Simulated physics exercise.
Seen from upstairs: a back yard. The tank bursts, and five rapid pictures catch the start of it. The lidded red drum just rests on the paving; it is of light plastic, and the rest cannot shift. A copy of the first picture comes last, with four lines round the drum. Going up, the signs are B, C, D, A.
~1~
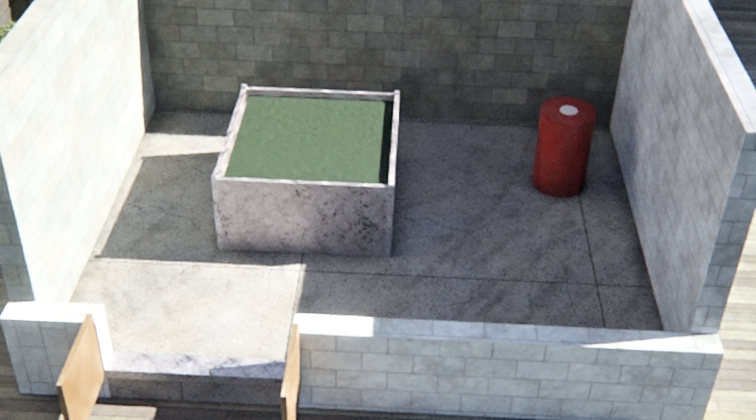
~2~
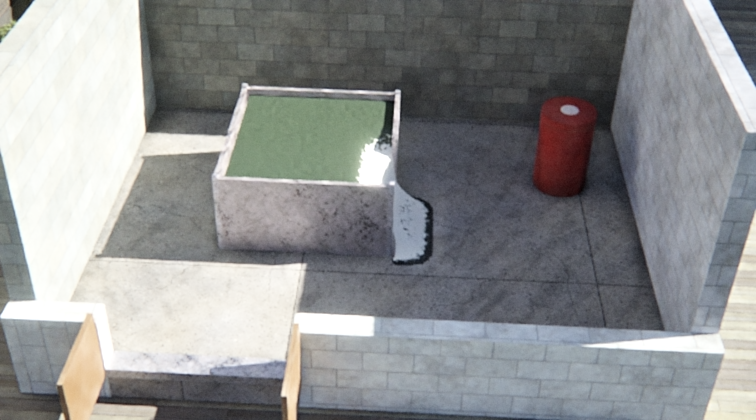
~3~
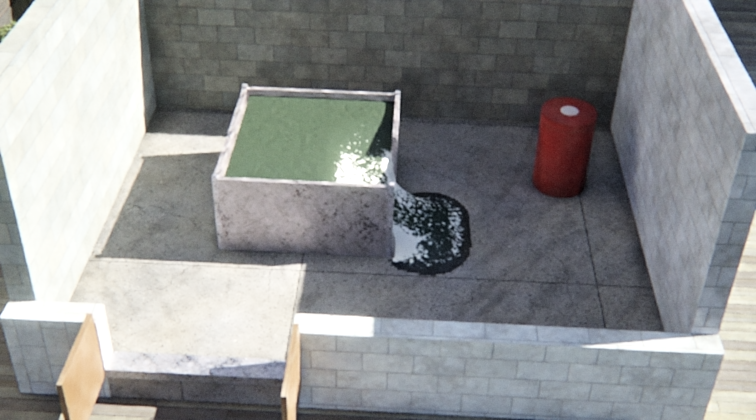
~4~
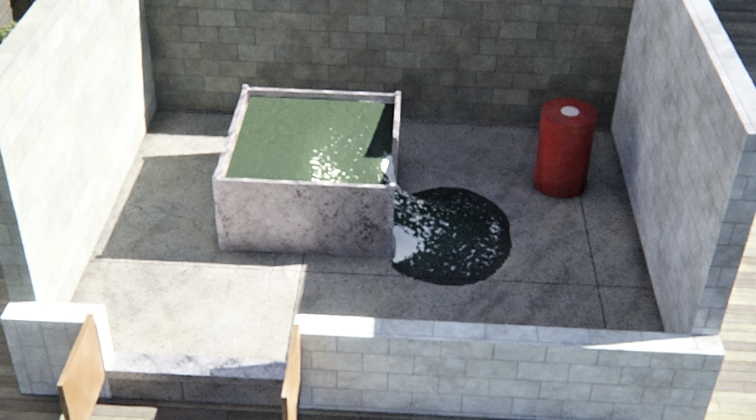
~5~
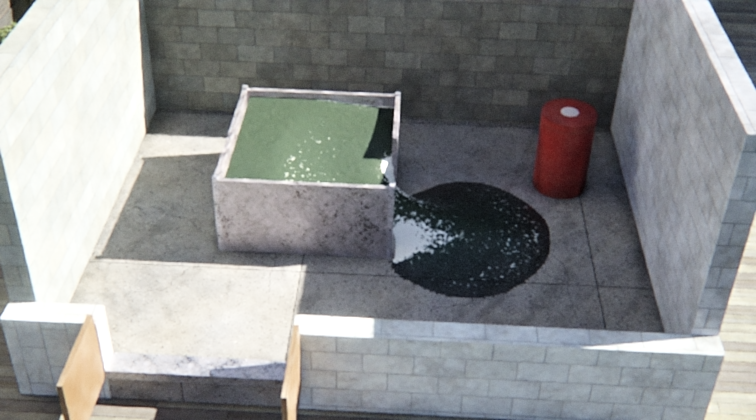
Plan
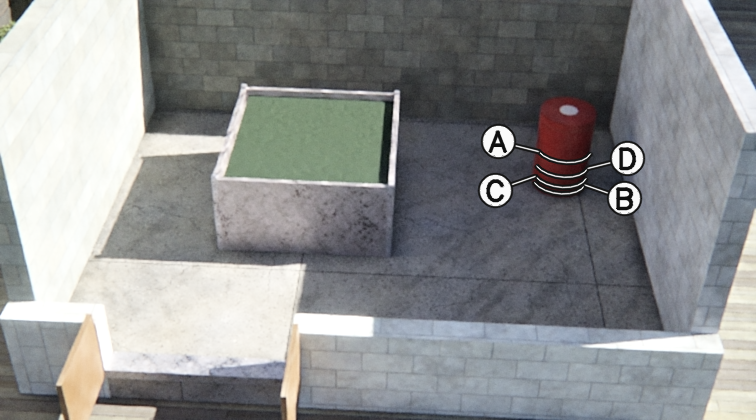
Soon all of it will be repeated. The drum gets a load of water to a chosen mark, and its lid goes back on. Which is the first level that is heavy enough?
It is D.
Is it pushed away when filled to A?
No, that is safe.
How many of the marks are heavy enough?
Two of them.
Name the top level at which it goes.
That is level C.
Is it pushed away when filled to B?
Yes, that goes wrong.
On the marked copy, A at (566, 162); B at (561, 193); C at (562, 187); D at (564, 177); from the bottom up B, C, D, A.
With A, it does not move.
With B, it is pushed about 3 times its own width away.
With C, it is pushed about 3 times its own width away.
With D, it does not move.
